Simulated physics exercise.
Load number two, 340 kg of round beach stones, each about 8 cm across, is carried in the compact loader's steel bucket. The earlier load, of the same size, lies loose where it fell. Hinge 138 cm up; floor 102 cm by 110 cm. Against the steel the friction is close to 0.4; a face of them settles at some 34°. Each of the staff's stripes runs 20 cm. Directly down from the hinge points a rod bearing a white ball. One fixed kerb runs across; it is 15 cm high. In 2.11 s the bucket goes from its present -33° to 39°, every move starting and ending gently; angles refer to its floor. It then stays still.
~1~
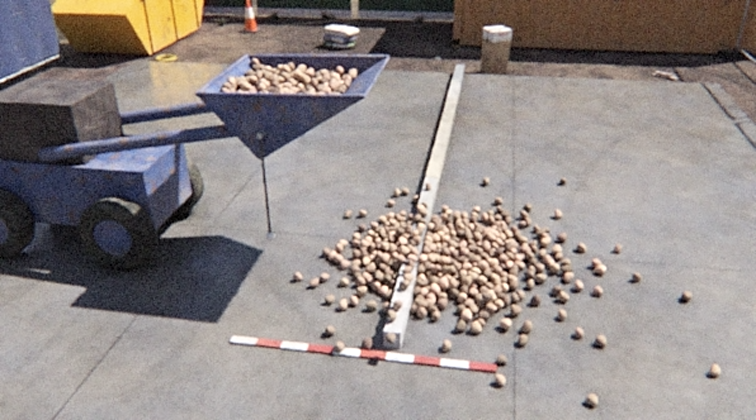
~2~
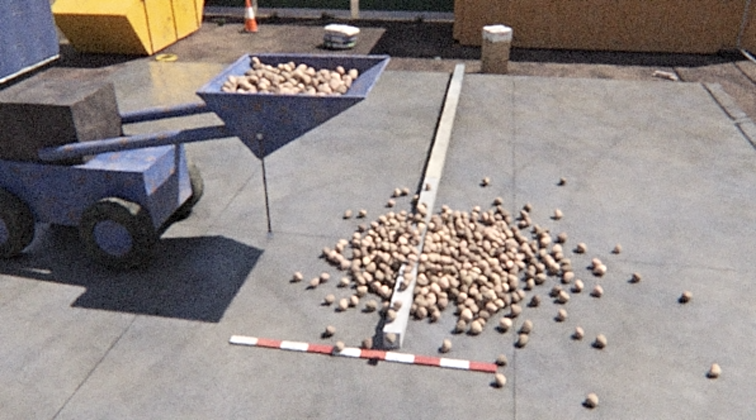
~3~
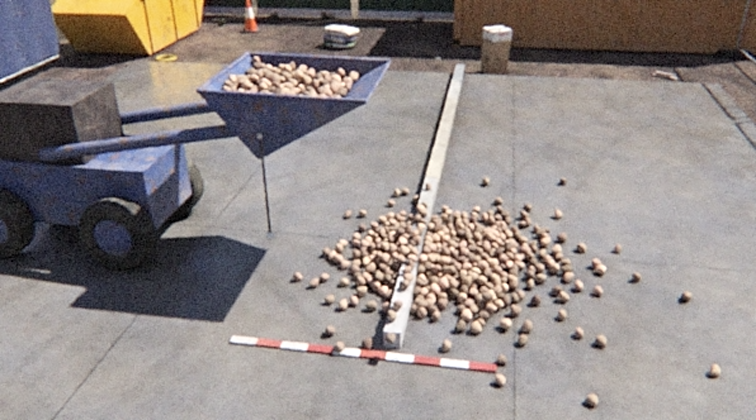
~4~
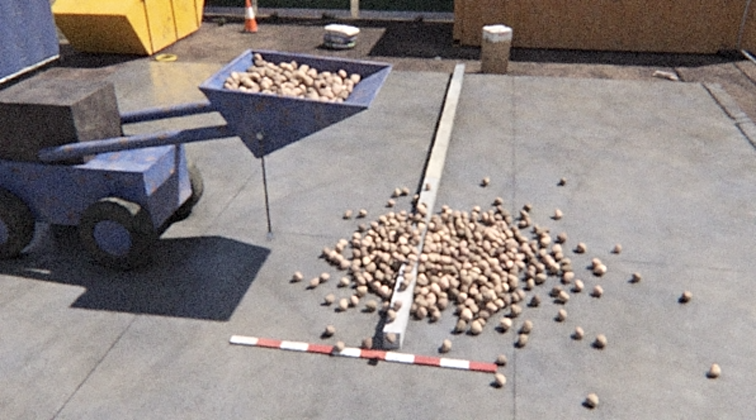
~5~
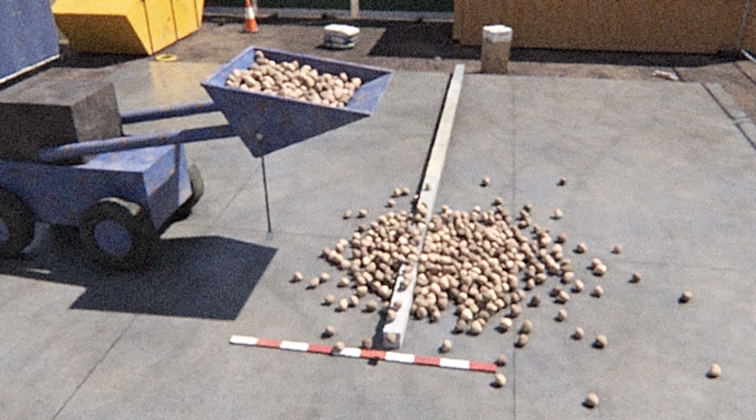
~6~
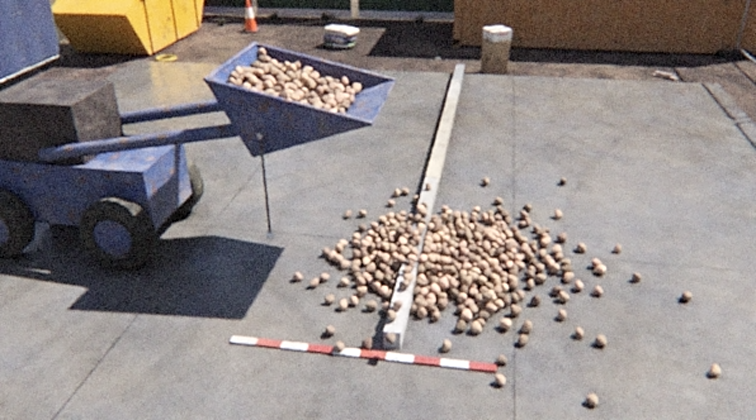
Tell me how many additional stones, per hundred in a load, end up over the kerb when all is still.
Some 35 in every hundred.
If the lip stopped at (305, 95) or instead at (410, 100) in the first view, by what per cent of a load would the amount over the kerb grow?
Roughly 0 per cent, then 90 per cent.
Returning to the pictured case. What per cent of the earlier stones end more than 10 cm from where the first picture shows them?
Roughly 10 percent.
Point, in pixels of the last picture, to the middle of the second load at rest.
Their centre ends up near (398, 246).
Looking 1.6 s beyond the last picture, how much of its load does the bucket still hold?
It keeps some 20 percent of its load.
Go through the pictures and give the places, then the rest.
The bucket is at -33°, its lip at (364, 97); the top of the load is at (272, 71). The earlier load is highest near (410, 252), 19 cm above ground level, 31 % on this side of the kerb, 69 % over the kerb, in the first picture.
The bucket is at -32°, its lip at (365, 98); the top of the load is at (272, 71), in the second picture.
Lip at (366, 102), floor tilted -30°, highest stones at (267, 72), in the third picture.
Lip at (368, 107), floor tilted -27°, highest stones at (259, 71), in the fourth picture.
Lip at (370, 115), floor tilted -24°, highest stones at (259, 68), in the fifth picture.
Lip at (372, 124), floor tilted -19°, highest stones at (259, 65), in the sixth picture.
Then, 1.0 s after the last picture the floor is at 28°; in per cent of one load, 98 in the bucket, 33 on this side of the kerb, 69 over the kerb; the foremost stones are at (630, 291).
Then, 1.6 s after the last picture the floor is at 39°; in per cent of one load, 20 in the bucket, 99 on this side of the kerb, 81 over the kerb; the foremost stones are at (630, 291).
Then, 2.0 s after the last picture the floor is at 39°; in per cent of one load, 0 in the bucket, 102 on this side of the kerb, 98 over the kerb; the foremost stones are at (630, 291).
Then, 4.6 s after the last picture the floor is at 39°; in per cent of one load, 0 in the bucket, 97 on this side of the kerb, 103 over the kerb; the foremost stones are at (630, 291). Net gain over the kerb, 35.
